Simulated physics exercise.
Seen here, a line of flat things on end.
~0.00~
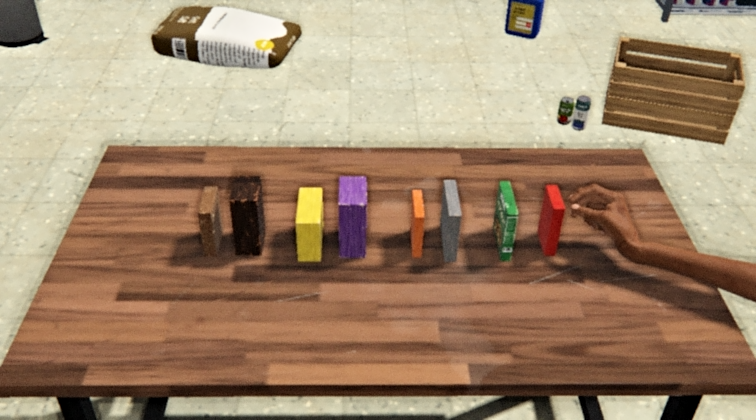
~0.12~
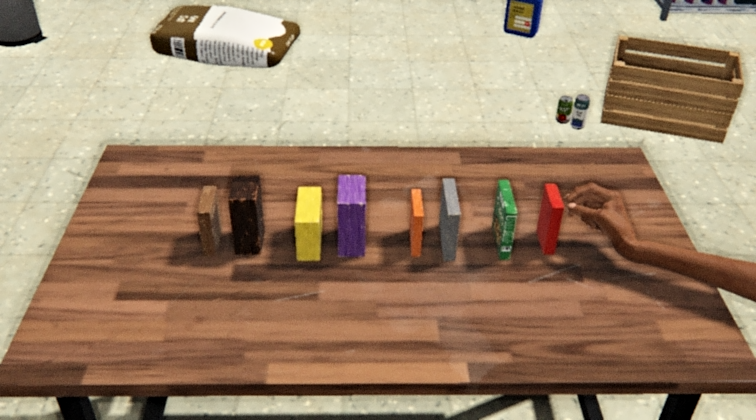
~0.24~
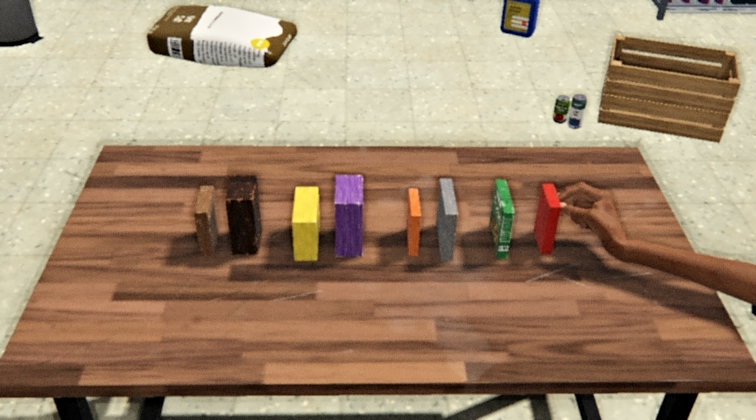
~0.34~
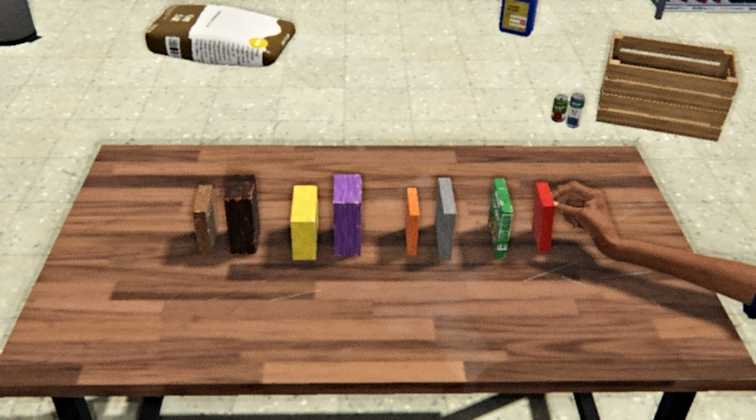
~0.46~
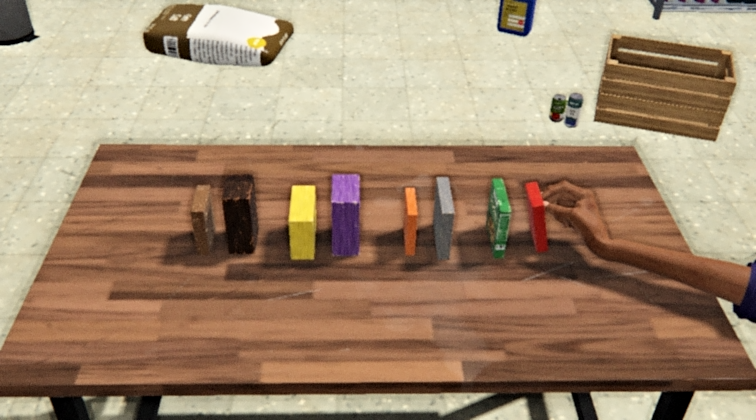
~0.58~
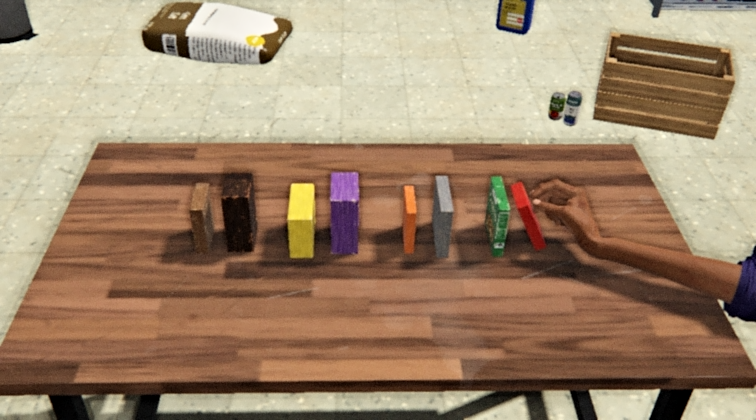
The clip shows a row of eight upright, flat objects in different colours on a wooden table, as a hand at the right pushes the red block, which tilts left until it leans close against the green packet.
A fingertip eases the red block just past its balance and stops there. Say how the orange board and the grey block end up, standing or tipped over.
The orange board topples; the grey block topples.
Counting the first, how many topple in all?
In all, 4.
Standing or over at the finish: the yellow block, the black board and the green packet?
The yellow block is still upright; the black board is still upright; the green packet falls over.
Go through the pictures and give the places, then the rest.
In the first picture, orange board (417, 224); grey block (450, 221).
In the second picture, black board (247, 216); yellow block (309, 224).
In the third picture, purple board (349, 216); green packet (501, 219).
In the fourth picture, red block 5° over; black board (243, 215); yellow block (305, 223).
In the fifth picture, red block 13° over; purple board (346, 215); green packet (498, 218).
In the sixth picture, red block 26° over; orange board (409, 220); grey block (442, 217).
After 0.78 s, red block 70° over; grey block tipped 10° from how it was near (437, 216); green packet tipped 54° from how it was.
After 0.98 s, red block 77° over; grey block on its side near (404, 228); orange board on its side near (383, 234); green packet tipped 74° from how it was.
After 1.08 s, red block 77° over; grey block on its side near (401, 226); orange board on its side near (382, 236); green packet tipped 75° from how it was.
At rest (1.5 s), tipped over on the table, grey block, green packet and orange board; the other 3 in place. Seen from the same camera at the end, orange board near (382, 236), grey block near (399, 228).
